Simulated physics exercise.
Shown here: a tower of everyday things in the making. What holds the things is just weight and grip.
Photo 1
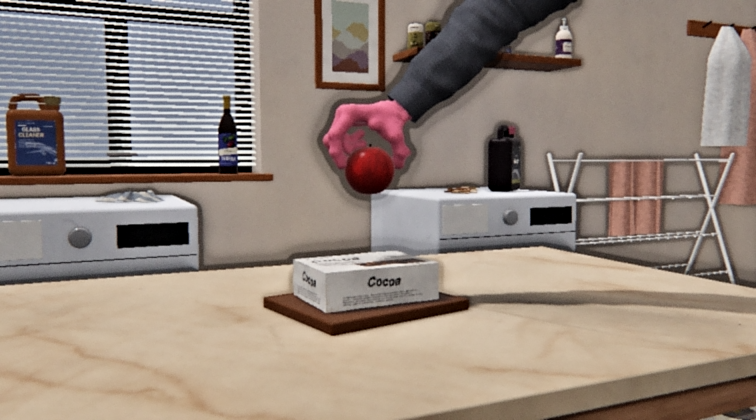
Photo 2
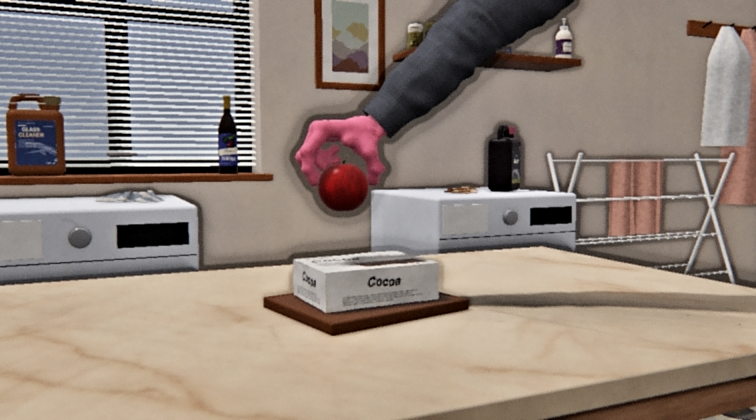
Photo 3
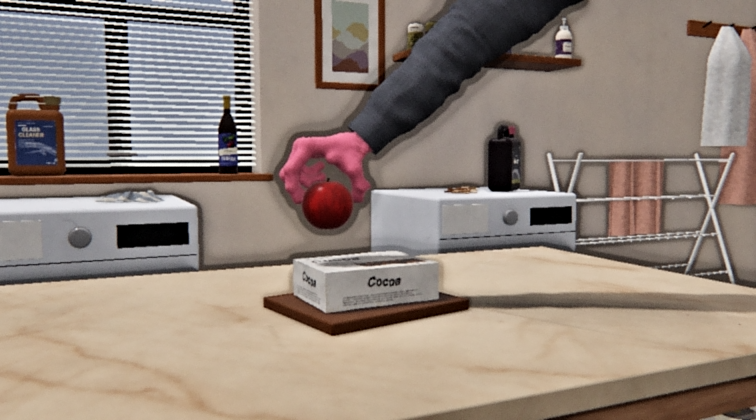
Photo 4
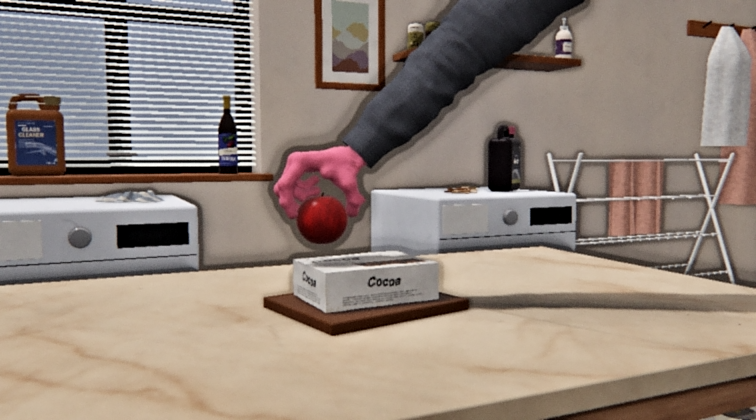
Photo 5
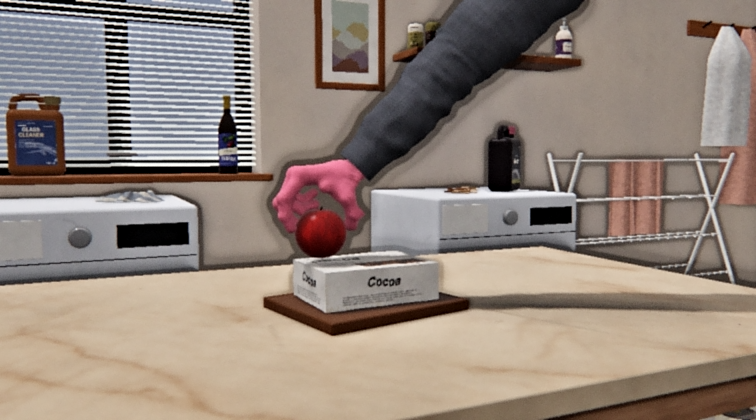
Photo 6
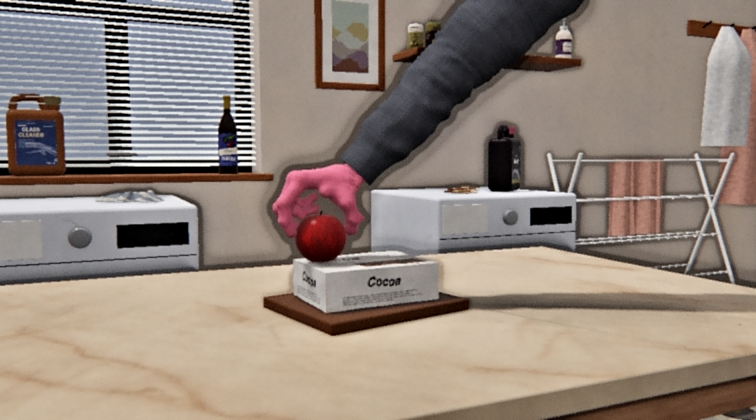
A pink-gloved hand carried a red apple down and to the left above a white cocoa packet on a table, then set it on the packet's left end and kept hold of it.
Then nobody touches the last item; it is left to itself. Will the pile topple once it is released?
No, it stays put.
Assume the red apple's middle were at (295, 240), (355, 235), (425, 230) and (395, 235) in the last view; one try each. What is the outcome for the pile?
Result per case: First toppled, second still standing, third toppled, fourth still standing.
Then, 0.10 s on from there, no change.
Then, 0.40 s on from there, red apple resting near (320, 238).
In the end, all 3 unmoved. At the end, from the last picture's camera, red apple near (320, 238). The pile holds.
